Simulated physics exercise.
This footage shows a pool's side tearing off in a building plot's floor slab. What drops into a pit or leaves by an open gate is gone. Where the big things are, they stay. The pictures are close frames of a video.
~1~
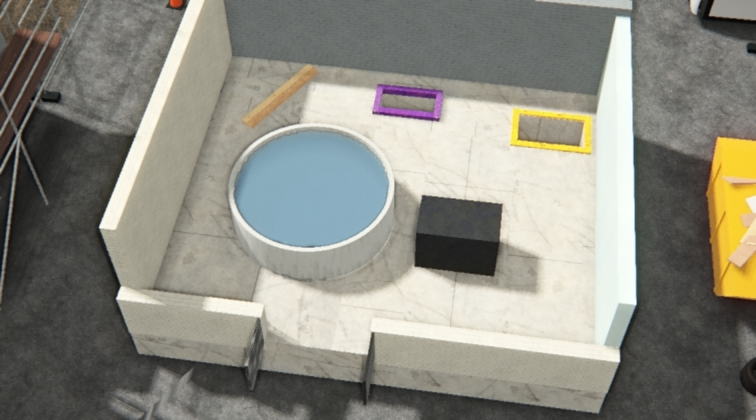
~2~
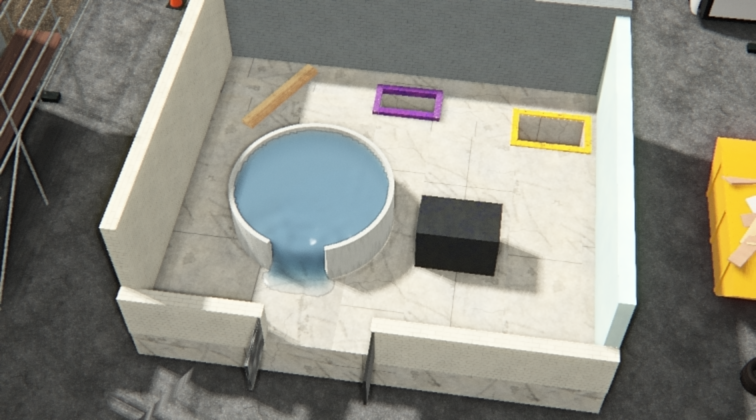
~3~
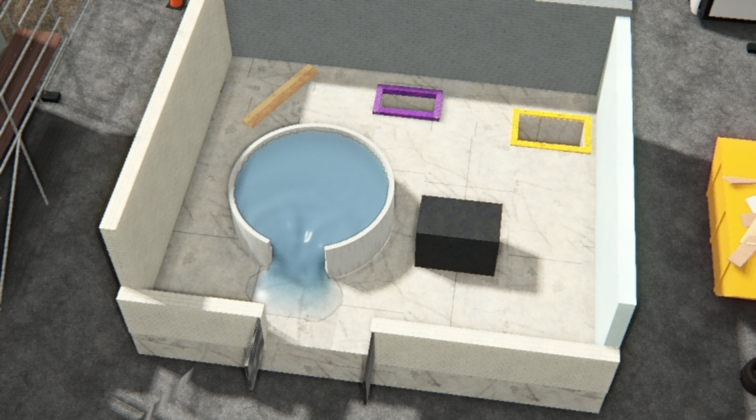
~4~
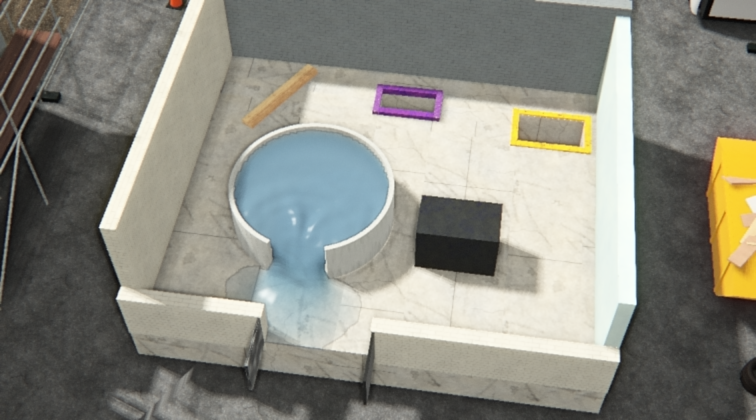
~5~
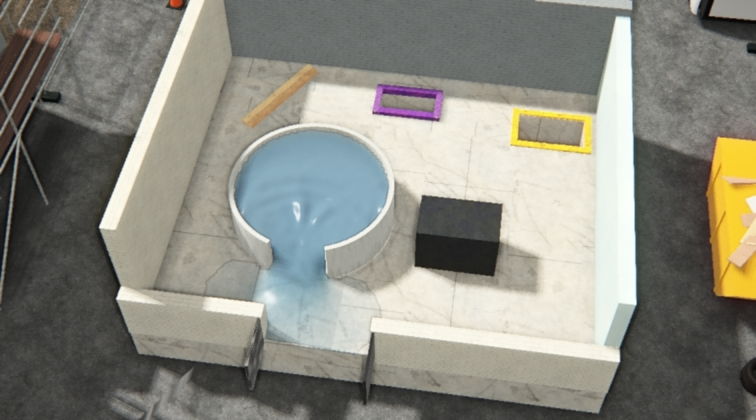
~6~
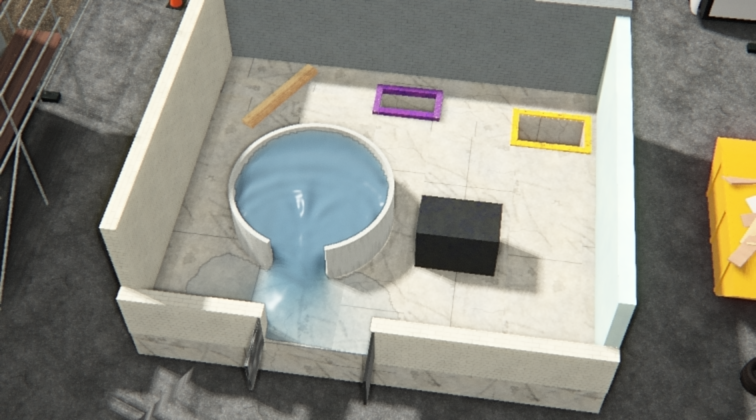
On a walled building plot, a round tank's front side opens and water pours toward the doorway.
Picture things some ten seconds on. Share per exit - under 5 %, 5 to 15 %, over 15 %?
Gate: Over 15 %. Yellow pit: Under 5 %. Purple pit: Under 5 %.
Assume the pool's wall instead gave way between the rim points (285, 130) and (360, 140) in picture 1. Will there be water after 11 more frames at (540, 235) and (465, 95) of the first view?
Unsoaked, then soaked.
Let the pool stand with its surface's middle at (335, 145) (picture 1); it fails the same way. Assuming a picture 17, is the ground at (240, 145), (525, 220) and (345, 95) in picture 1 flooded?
Spot one unwetted, spot two unwetted, spot three unwetted.
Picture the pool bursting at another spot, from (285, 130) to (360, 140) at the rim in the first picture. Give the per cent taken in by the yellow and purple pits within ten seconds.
For yellow it's about 15 per cent, and for purple about 15 per cent.
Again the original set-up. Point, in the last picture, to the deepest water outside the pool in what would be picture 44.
About at (254, 326).
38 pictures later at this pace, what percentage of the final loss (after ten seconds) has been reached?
Around 80 percent.
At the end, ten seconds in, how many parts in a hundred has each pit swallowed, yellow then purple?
0 in a hundred, then 0 in a hundred.
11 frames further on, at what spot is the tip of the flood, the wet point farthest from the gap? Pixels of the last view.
Point: (557, 366) in the last picture's pixels.
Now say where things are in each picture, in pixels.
The round tank at (312, 187) is whole and still, in the first frame.
The front is at (331, 285), out from the gap at (298, 266), in the second frame.
The front is at a hidden place, out from the gap at (299, 268), in the third frame.
Water pours out at (299, 269) and has run to a hidden place, in the fourth frame.
Water pours out at (299, 268) and has run to a hidden place, in the fifth frame.
Water pours out at (299, 268) and has run to a hidden place, in the sixth frame.
A moment on, water covers 10 % of the floor; the gate 9 %, the yellow pit 0 %, the purple pit 0 %.
Next, water covers 20 % of the floor; the gate 19 %, the yellow pit 0 %, the purple pit 0 %.
Then, water covers 30 % of the floor; the gate 29 %, the yellow pit 0 %, the purple pit 0 %.
Later, water covers 45 % of the floor; the gate 43 %, the yellow pit 0 %, the purple pit 0 %.
In the end, water covers 55 % of the floor; the gate 54 %, the yellow pit 0 %, the purple pit 0 %.
